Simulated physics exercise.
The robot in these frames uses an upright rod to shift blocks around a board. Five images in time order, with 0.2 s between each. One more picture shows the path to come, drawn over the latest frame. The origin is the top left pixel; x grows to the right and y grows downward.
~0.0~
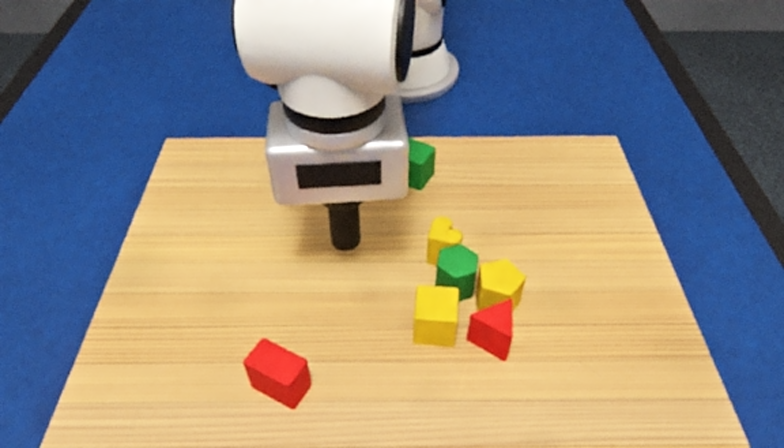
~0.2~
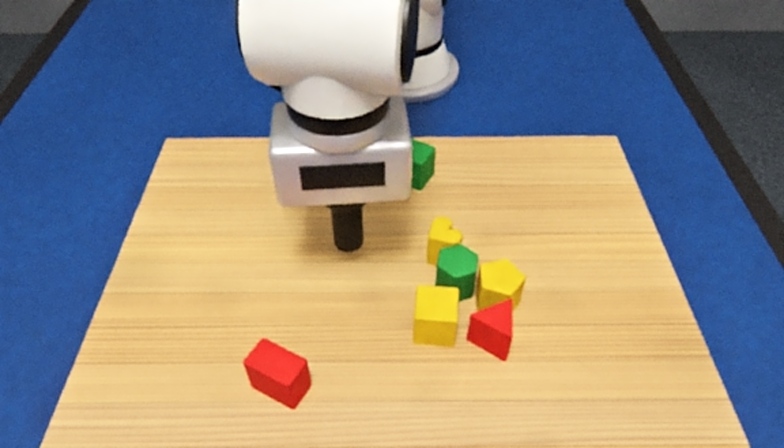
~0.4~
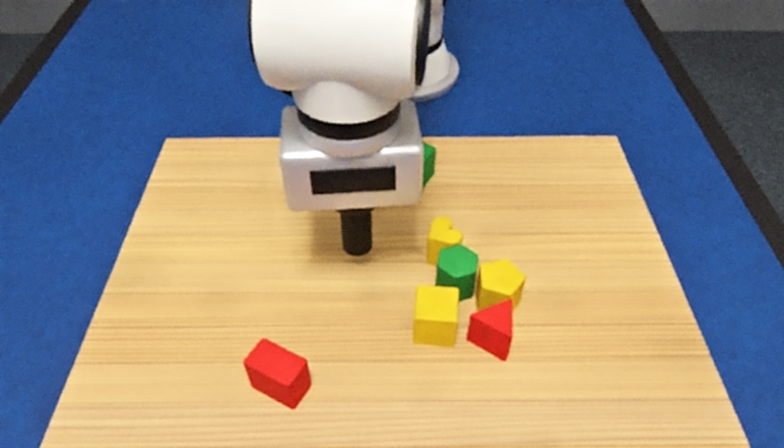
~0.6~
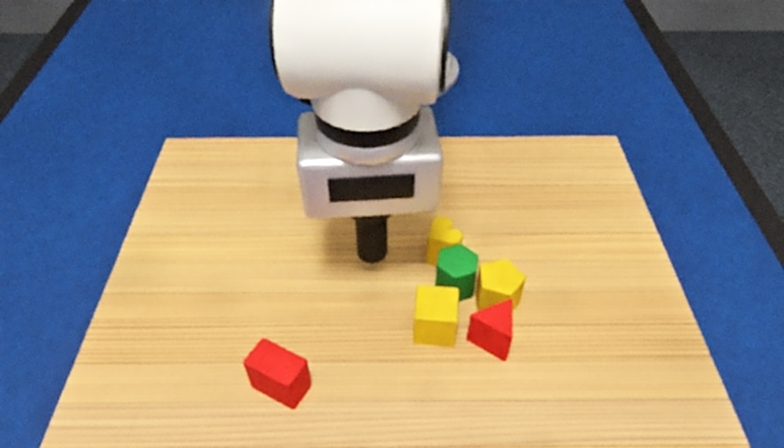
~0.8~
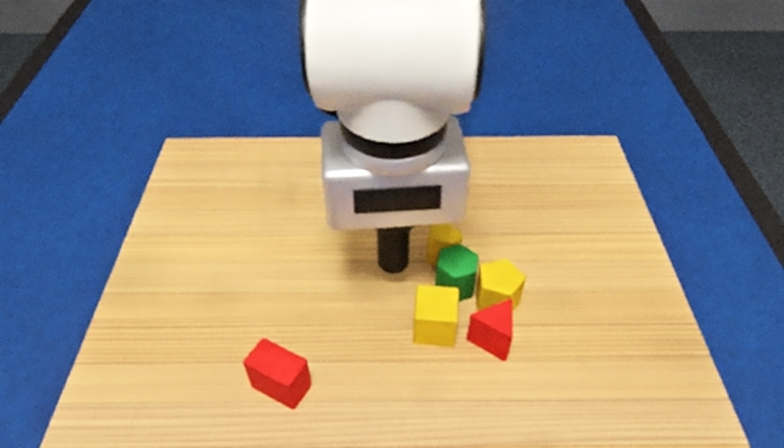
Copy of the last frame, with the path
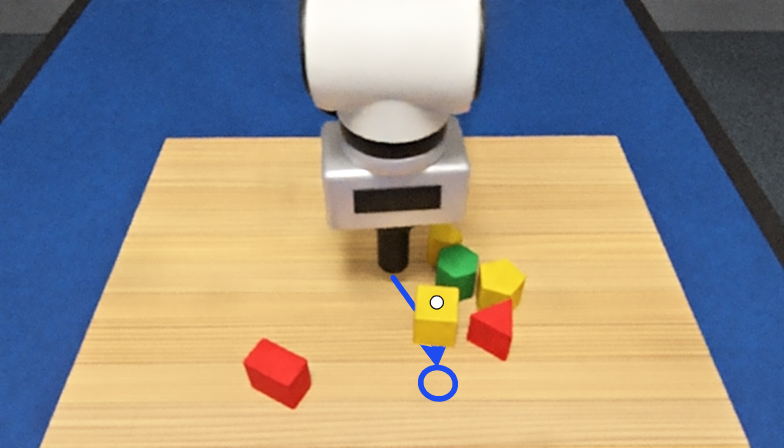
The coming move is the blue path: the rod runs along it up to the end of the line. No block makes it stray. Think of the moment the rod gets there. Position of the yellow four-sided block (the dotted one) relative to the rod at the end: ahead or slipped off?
By the time the path ends, the yellow four-sided block has slid off to the side or behind.
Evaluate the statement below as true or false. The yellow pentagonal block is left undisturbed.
My answer: True.
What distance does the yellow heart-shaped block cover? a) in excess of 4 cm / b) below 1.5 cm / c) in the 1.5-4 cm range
The correct letter is b.
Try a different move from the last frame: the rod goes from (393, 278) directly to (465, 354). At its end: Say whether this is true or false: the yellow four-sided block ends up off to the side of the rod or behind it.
False
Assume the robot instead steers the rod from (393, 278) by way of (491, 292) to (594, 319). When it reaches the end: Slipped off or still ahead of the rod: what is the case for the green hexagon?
By the time the path ends, the green hexagon has slid off to the side or behind.
Path on the board, from (393, 278) by way of (425, 324) to (438, 383); the dot is on the yellow four-sided block.
The first path, step by step. One third of the way, rod (416, 294); yellow four-sided block (446, 312).
Two thirds of the way, rod (435, 329); yellow four-sided block (474, 343), turned 25° anticlockwise; red triangular block (514, 320), turned 45° anticlockwise.
At the end, rod (440, 369); yellow four-sided block (484, 362), turned 80° anticlockwise; yellow heart-shaped block in place; green hexagon in place; red triangular block (514, 321), turned 45° anticlockwise; yellow pentagonal block in place.
